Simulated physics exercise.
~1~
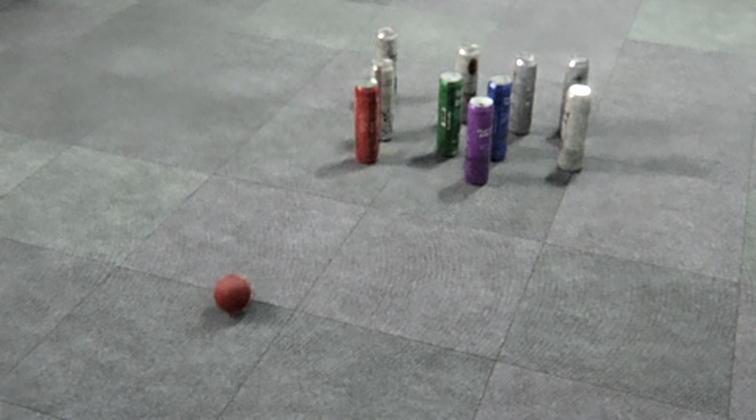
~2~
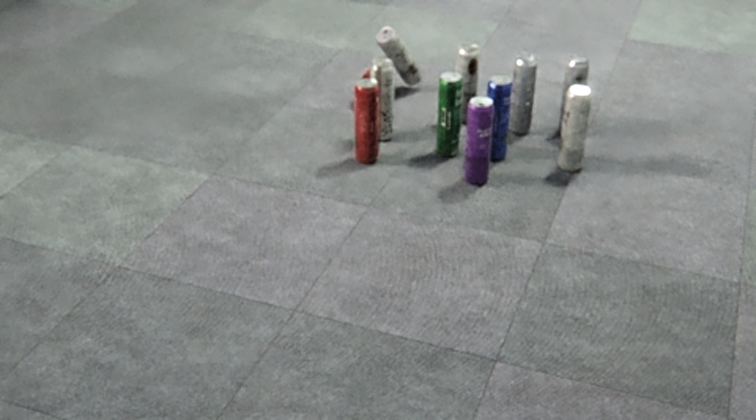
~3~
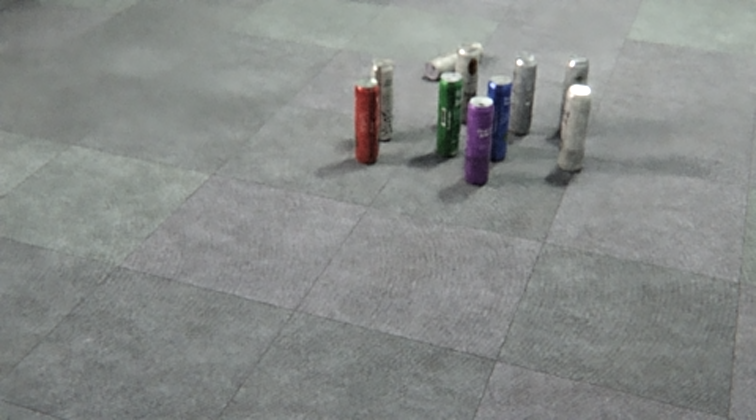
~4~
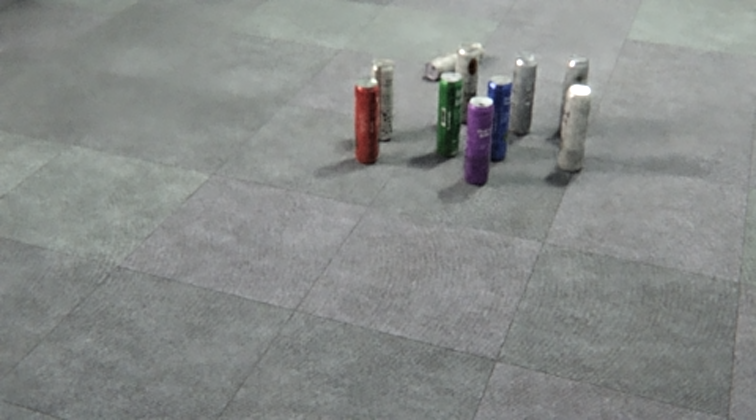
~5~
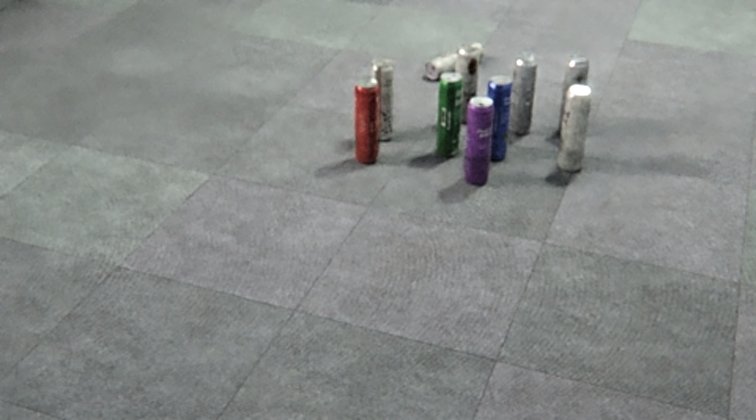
A red ball rolls into a group of standing tubes and topples one at the back.
